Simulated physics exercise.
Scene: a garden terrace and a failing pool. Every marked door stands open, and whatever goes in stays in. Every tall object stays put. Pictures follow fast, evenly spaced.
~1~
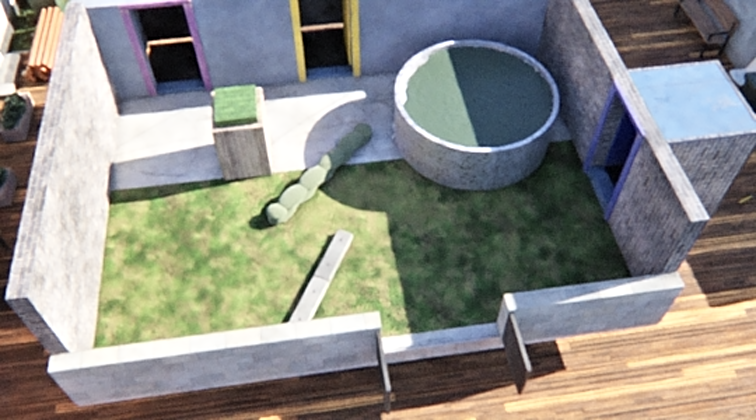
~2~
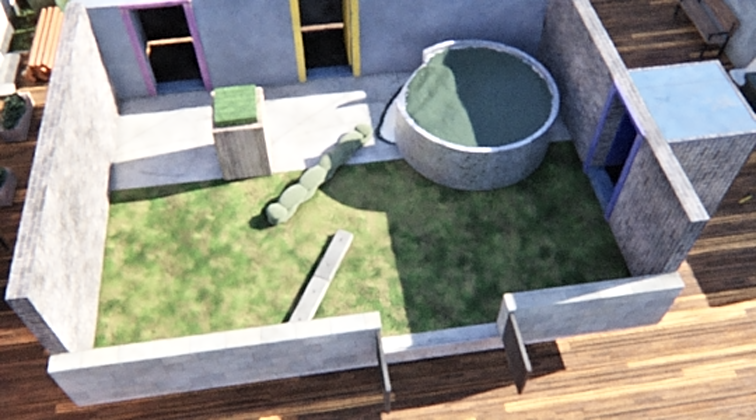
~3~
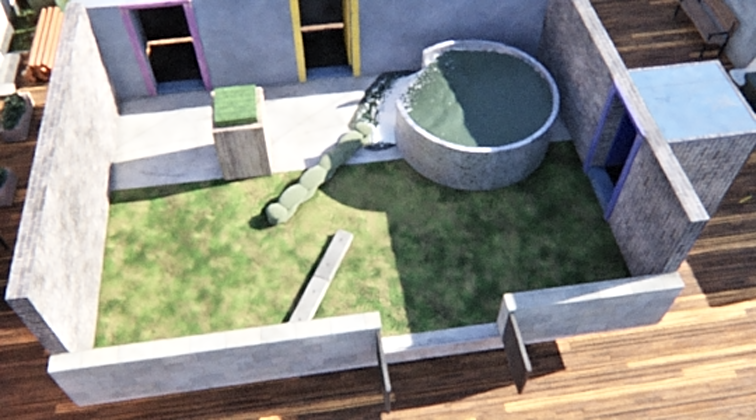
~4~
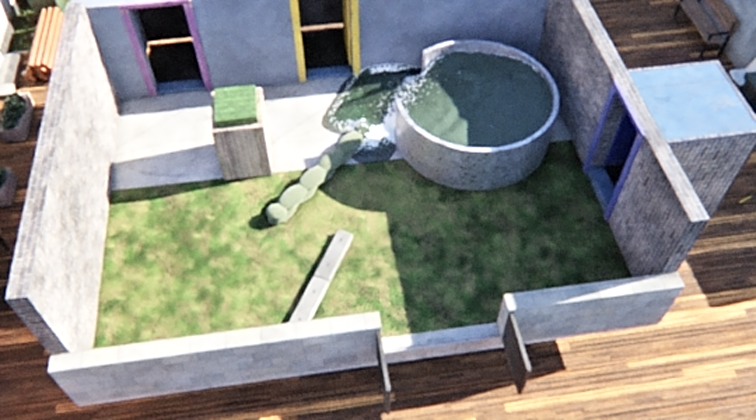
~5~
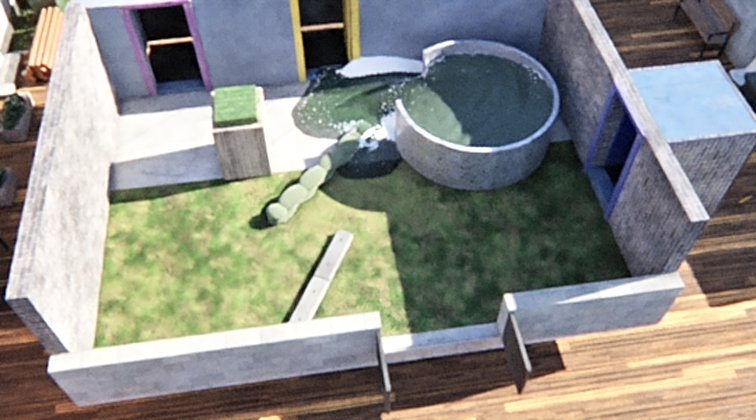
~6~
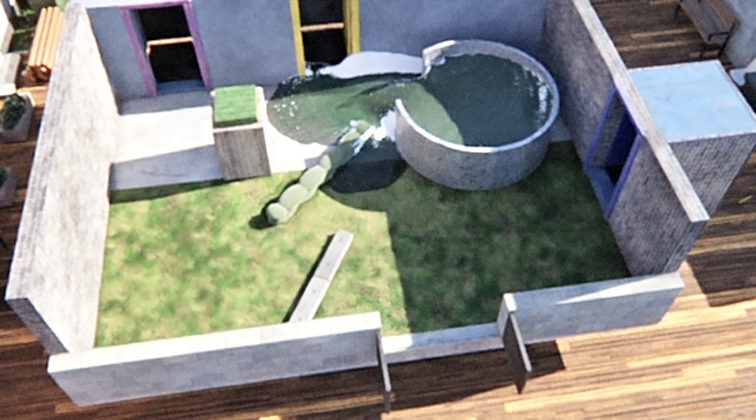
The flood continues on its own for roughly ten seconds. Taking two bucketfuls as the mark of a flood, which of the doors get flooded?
The purple door gets flooded, the blue door stays below the mark, the yellow door gets flooded.
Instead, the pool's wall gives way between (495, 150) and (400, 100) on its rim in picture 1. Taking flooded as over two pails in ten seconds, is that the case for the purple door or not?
The purple one ends up above.
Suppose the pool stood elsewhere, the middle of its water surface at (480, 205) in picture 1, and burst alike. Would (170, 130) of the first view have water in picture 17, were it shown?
At that place: Free of water.
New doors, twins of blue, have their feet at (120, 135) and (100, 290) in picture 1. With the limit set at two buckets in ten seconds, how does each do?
Well, the first one overshoots and the other one doesn't reach it.
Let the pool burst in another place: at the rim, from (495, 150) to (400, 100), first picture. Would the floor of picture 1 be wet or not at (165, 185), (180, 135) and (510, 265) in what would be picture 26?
First unwetted, second unwetted, third soaked.
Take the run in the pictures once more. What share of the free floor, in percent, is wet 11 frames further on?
My guess is around 35 in a hundred.
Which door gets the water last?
It's the one in blue.
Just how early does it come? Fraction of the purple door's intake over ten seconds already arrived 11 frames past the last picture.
Close to 0 %.
A moment on, water covers 25 % of the floor; the purple door wet at the sill, nothing in, the blue door not reached, the yellow door far over two buckets in.
Next, water covers 35 % of the floor; the purple door under two buckets in, the blue door not reached, the yellow door far over two buckets in.
Then, water covers 55 % of the floor; the purple door over two buckets in, the blue door not reached, the yellow door far over two buckets in.
Later, water covers 80 % of the floor; the purple door far over two buckets in, the blue door wet at the sill, nothing in, the yellow door far over two buckets in.
In the end, water covers 95 % of the floor; the purple door far over two buckets in, the blue door wet at the sill, nothing in, the yellow door far over two buckets in.
